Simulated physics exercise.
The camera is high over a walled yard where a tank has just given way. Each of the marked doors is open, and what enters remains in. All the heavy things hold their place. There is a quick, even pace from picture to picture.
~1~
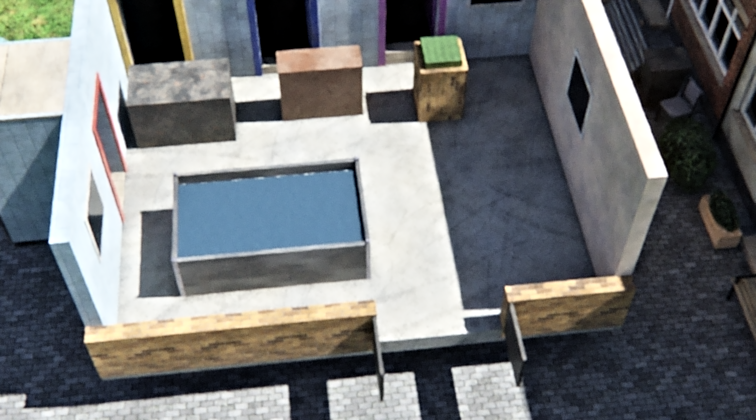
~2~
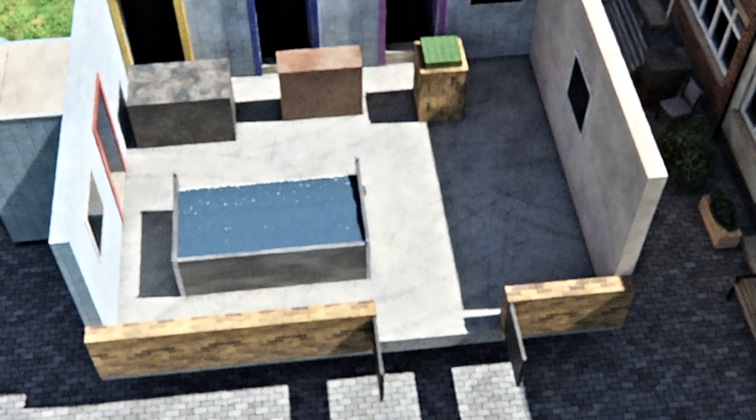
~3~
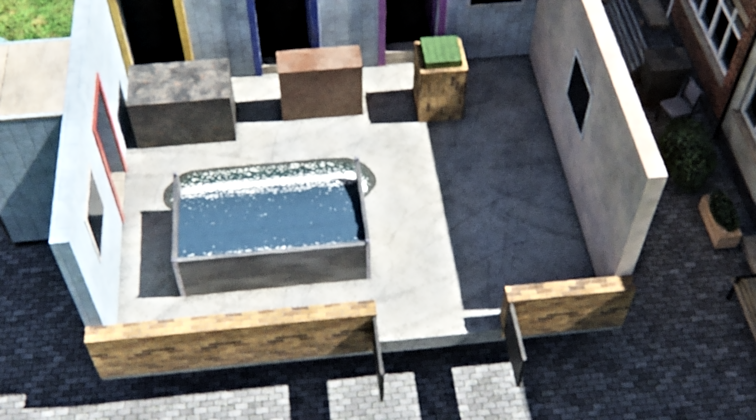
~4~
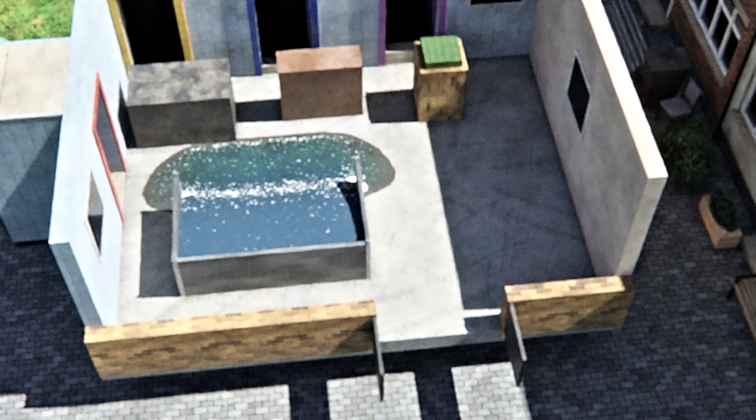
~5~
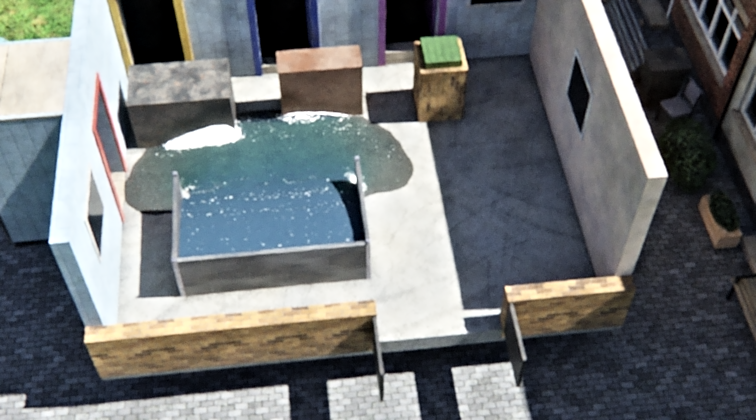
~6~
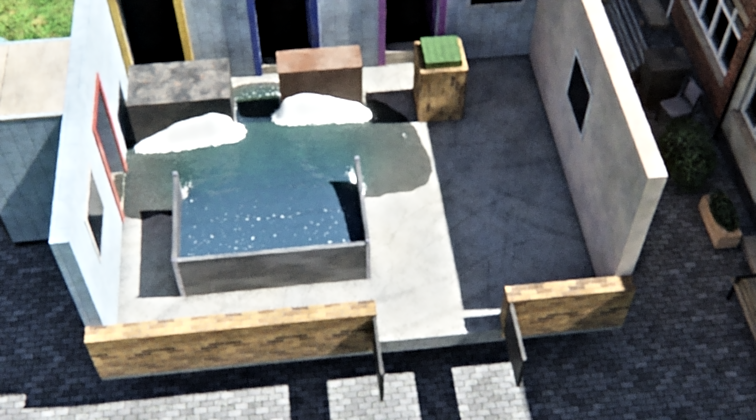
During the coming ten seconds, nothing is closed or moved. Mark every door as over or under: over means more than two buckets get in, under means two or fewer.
Purple door - under; blue door - over; red door - over; yellow door - over.
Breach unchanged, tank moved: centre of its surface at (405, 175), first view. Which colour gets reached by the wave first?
That would be the purple-painted one.
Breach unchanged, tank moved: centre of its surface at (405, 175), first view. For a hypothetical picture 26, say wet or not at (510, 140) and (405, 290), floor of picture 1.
One after the other: Covered, not flooded.
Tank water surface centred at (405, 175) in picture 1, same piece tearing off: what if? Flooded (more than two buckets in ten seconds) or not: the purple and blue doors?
Purple door exceeds it, blue door falls short.
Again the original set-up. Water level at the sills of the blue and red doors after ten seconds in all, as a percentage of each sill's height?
Some 20 percent and then some 220 percent.
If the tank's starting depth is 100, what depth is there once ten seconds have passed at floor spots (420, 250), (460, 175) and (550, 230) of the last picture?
My figures are about 10, 6 and 14 percent.
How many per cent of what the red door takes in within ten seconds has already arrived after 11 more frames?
Close to 20 %.
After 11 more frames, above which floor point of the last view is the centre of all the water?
Near (275, 159) in the last view.
A moment on, water covers 35 % of the floor; the purple door wet at the sill, nothing in, the blue door over two buckets in, the red door under two buckets in, the yellow door wet at the sill, nothing in.
Next, water covers 55 % of the floor; the purple door wet at the sill, nothing in, the blue door over two buckets in, the red door over two buckets in, the yellow door under two buckets in.
Then, water covers 75 % of the floor; the purple door wet at the sill, nothing in, the blue door far over two buckets in, the red door far over two buckets in, the yellow door over two buckets in.
Later, water covers 95 % of the floor; the purple door wet at the sill, nothing in, the blue door far over two buckets in, the red door far over two buckets in, the yellow door far over two buckets in.
In the end, water covers 100 % of the floor; the purple door wet at the sill, nothing in, the blue door far over two buckets in, the red door far over two buckets in, the yellow door far over two buckets in.
